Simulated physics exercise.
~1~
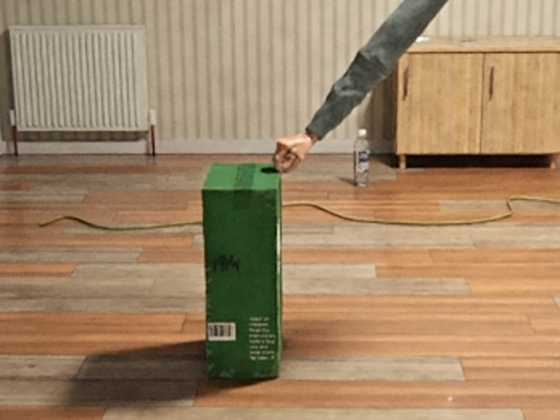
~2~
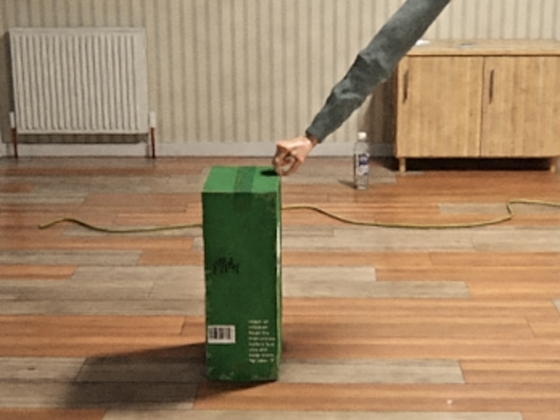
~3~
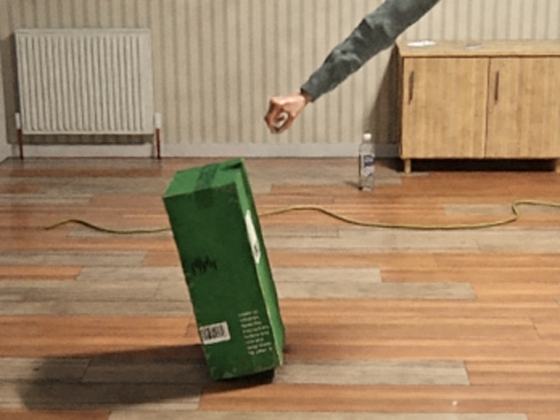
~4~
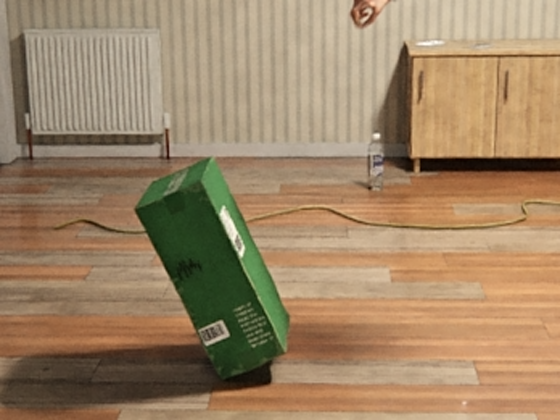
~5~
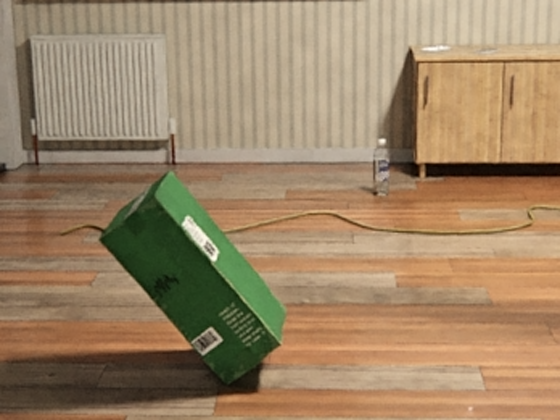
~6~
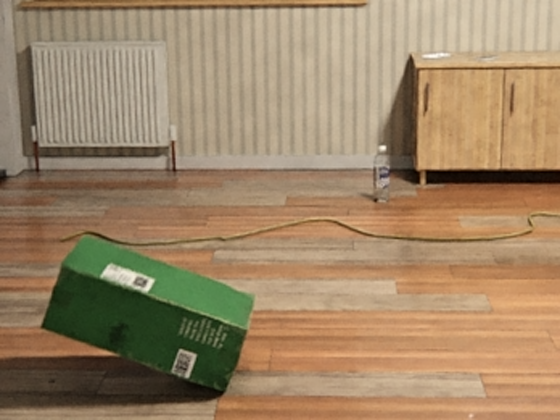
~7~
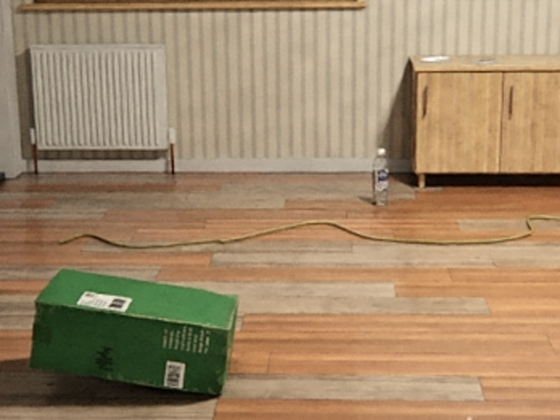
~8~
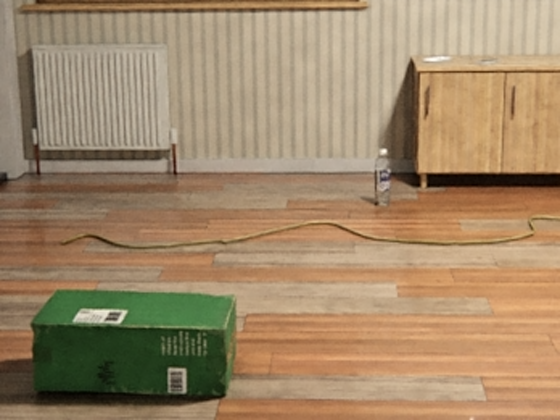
A tall green box stood upright on a wooden floor with a hand at its top, then tilted left as the hand let go and drew away. It kept tipping until it toppled over and ended up lying on its side.
